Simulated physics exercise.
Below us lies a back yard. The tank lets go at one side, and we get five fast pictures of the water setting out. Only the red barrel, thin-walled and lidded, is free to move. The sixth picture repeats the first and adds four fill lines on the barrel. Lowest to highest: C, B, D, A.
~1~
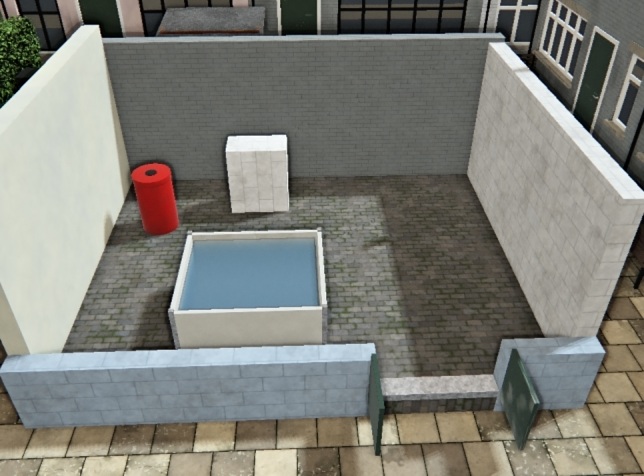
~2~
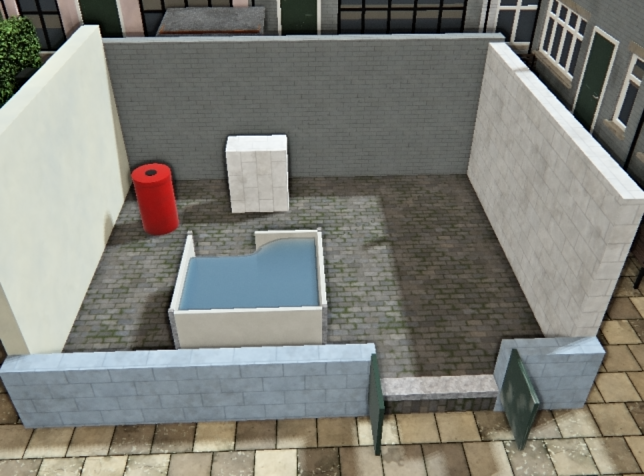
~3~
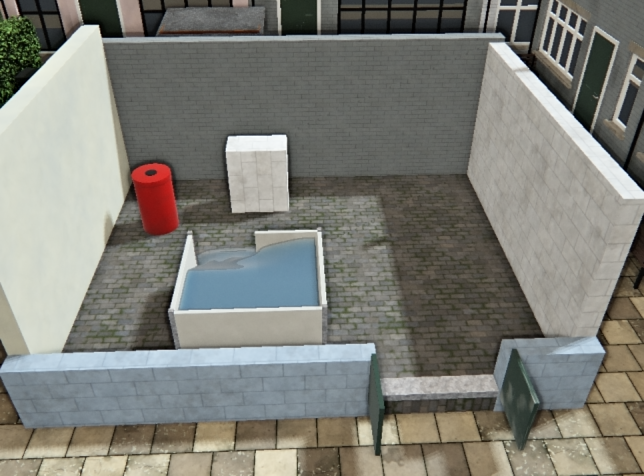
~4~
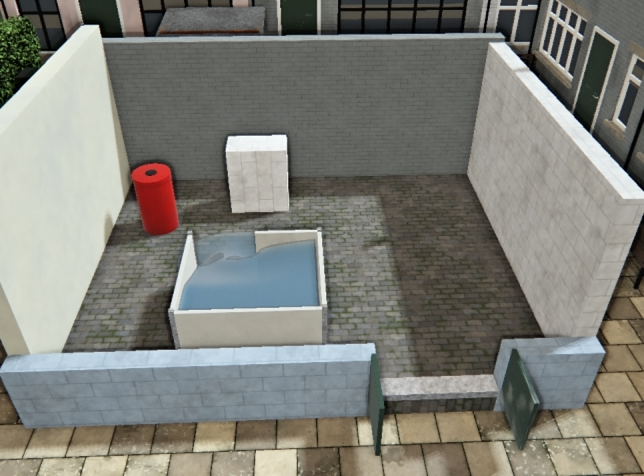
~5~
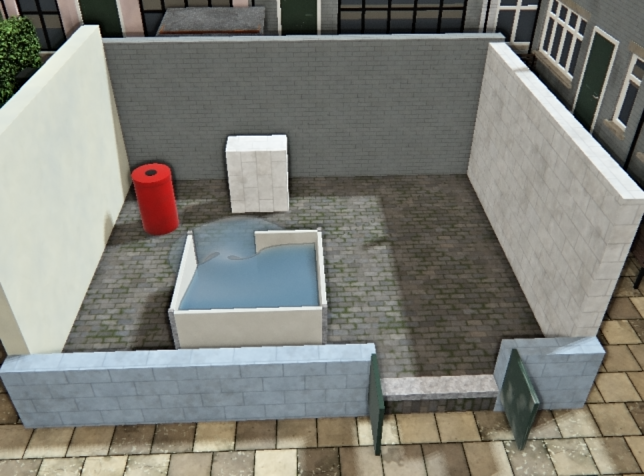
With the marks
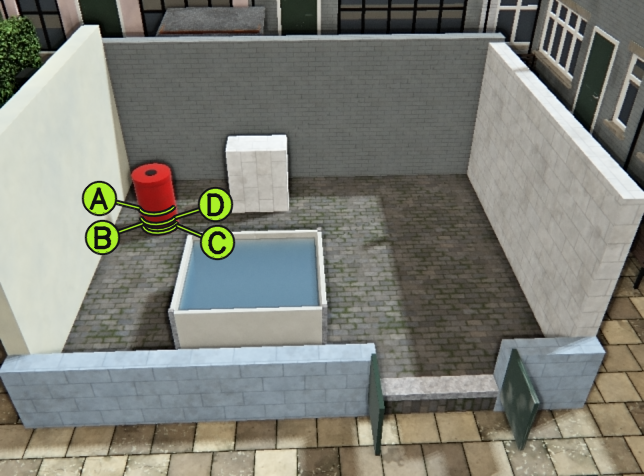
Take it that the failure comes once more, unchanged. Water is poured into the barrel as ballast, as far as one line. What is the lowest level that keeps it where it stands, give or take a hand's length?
It is A.
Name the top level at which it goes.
Level D.
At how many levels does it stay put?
One of the four.
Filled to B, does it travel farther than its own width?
Yes.
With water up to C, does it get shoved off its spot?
Yes.
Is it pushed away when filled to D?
Yes.
On the marked copy, A at (154, 214); B at (157, 230); C at (158, 233); D at (156, 224); from the bottom up C, B, D, A.
With A, it does not move.
With B, it is pushed about 3 times its own width away.
With C, it is pushed about 4 times its own width away.
With D, it is pushed about its own width away.
